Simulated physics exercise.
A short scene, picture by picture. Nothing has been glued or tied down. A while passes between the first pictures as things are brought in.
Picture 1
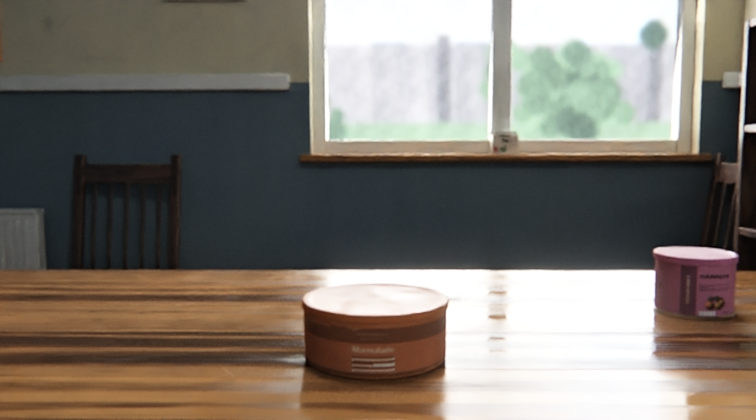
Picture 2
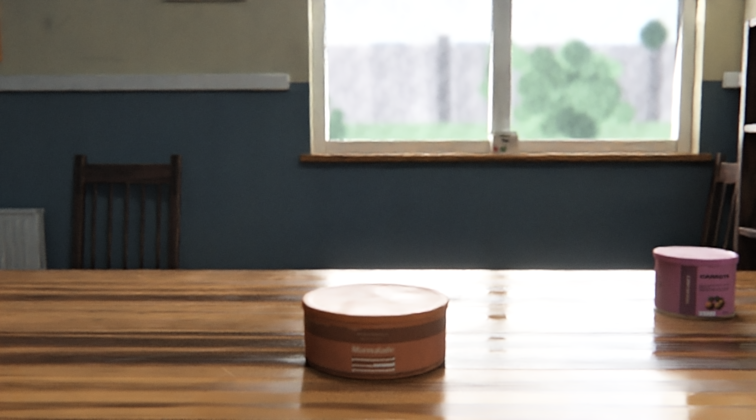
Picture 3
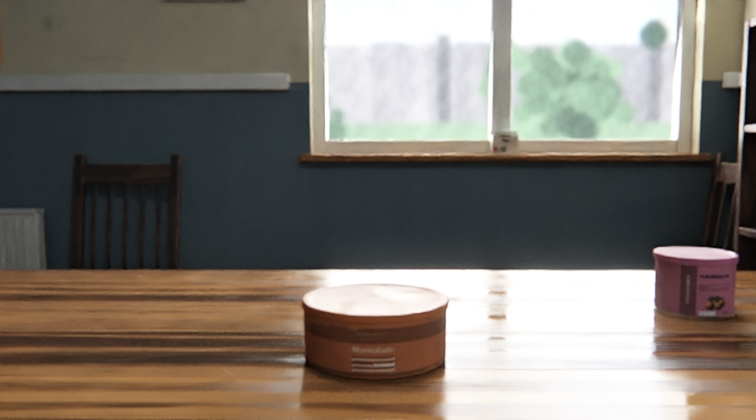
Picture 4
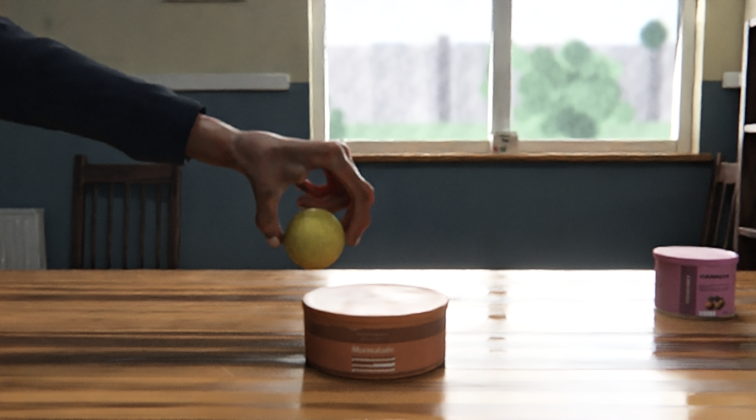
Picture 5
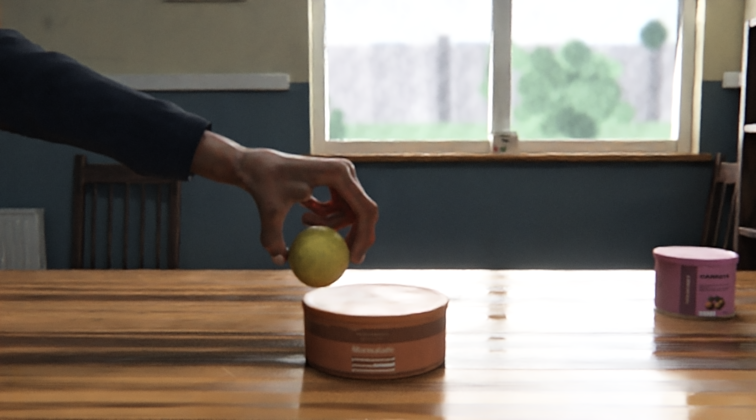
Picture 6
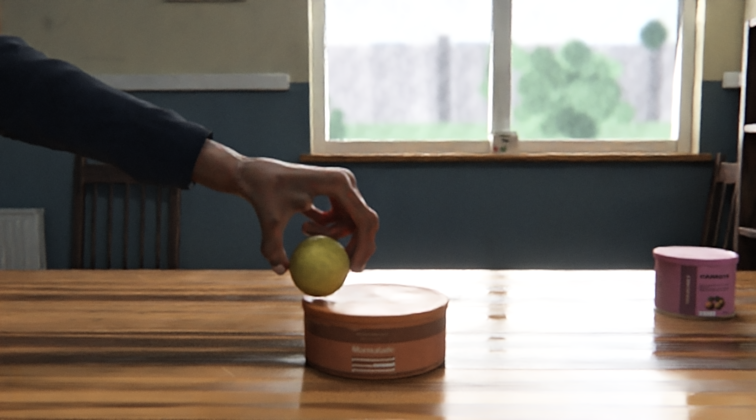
A hand in a dark sleeve appeared from the left holding a yellow lemon above an orange tub on a wooden table, then lowered it slightly to the tub's left edge, still gripping it.
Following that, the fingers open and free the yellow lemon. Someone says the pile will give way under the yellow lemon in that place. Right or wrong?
Wrong, it holds.
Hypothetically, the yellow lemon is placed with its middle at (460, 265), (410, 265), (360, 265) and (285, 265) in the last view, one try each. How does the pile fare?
Lab note - try 1: Collapse; try 2: No collapse; try 3: No collapse; try 4: Collapse.
Then, 0.70 s past the last view, nothing moves.
Then, 1.60 s past the last view, yellow lemon resting near (320, 267).
Finally, all 3 still in place. Final places as the last picture's camera would see them, yellow lemon near (320, 267). The pile keeps its balance.
